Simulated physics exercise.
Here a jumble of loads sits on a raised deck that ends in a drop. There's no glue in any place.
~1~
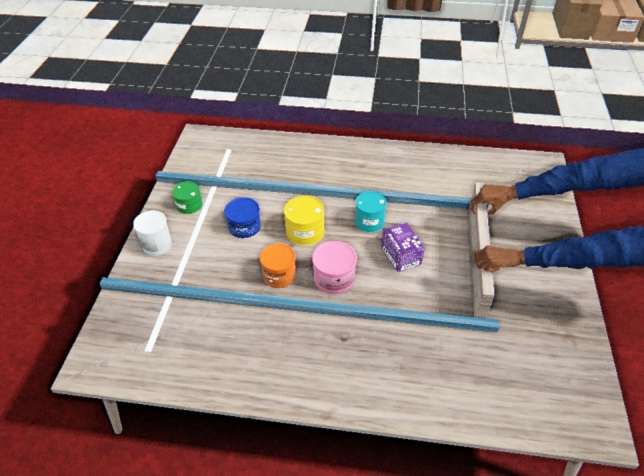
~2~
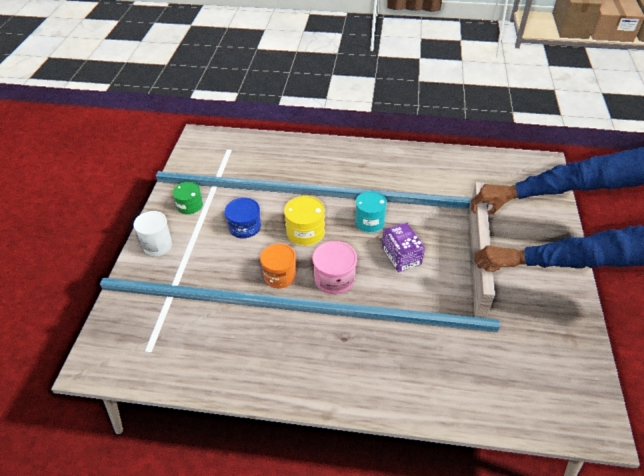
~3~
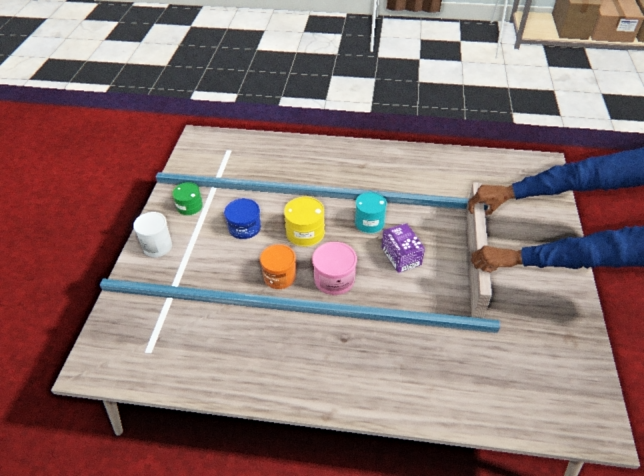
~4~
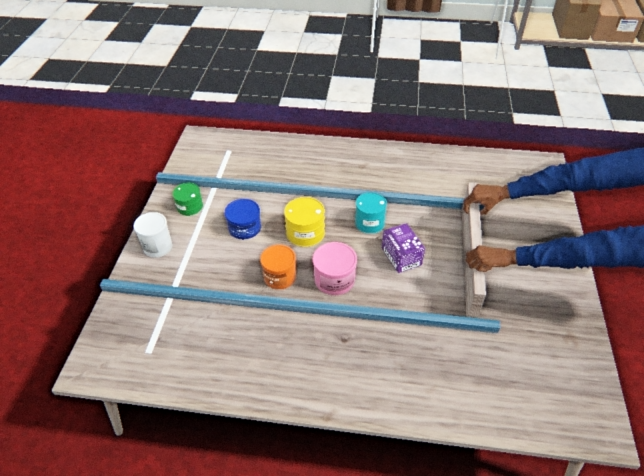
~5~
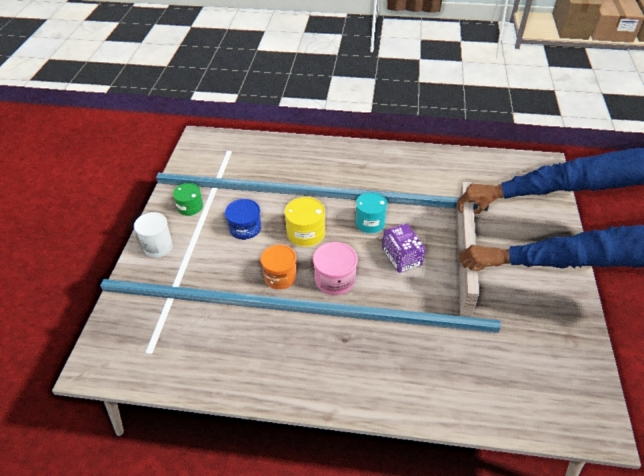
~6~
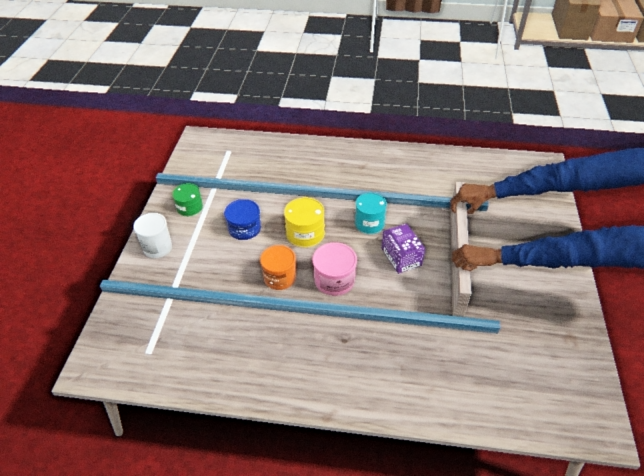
Two hands slide a plank slightly left along blue rails toward colourful containers on a table.
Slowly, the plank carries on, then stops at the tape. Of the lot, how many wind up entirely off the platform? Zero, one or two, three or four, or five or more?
It ends with just one or a pair down.
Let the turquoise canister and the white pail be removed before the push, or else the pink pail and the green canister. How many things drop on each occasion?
The number fallen is 1, and in the other try 1.
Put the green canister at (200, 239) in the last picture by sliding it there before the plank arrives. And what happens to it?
Observed: The green canister keeps its spot.
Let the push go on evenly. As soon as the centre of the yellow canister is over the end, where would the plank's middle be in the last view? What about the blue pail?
I'd put it close to (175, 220), and close to (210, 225) for the other one.
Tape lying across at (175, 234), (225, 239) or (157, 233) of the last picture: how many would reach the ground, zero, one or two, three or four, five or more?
Three or four; none at all; five or more.
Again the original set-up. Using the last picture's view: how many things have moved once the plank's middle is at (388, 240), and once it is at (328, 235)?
I get 1 at the one place and 5 at the other.
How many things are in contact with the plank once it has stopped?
Tally at the end: 3.
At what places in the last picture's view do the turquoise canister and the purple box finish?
Final positions: Near (190, 198); near (182, 224).
Soon after, none off yet; white pail at rest near (154, 236); green canister at rest near (188, 200); blue pail at rest near (243, 220).
After that, none off yet; white pail at rest near (154, 236); green canister at rest near (188, 200); blue pail displaced about its own width near (204, 217).
In the end, the number that fall off is one or two; gone, blue pail.
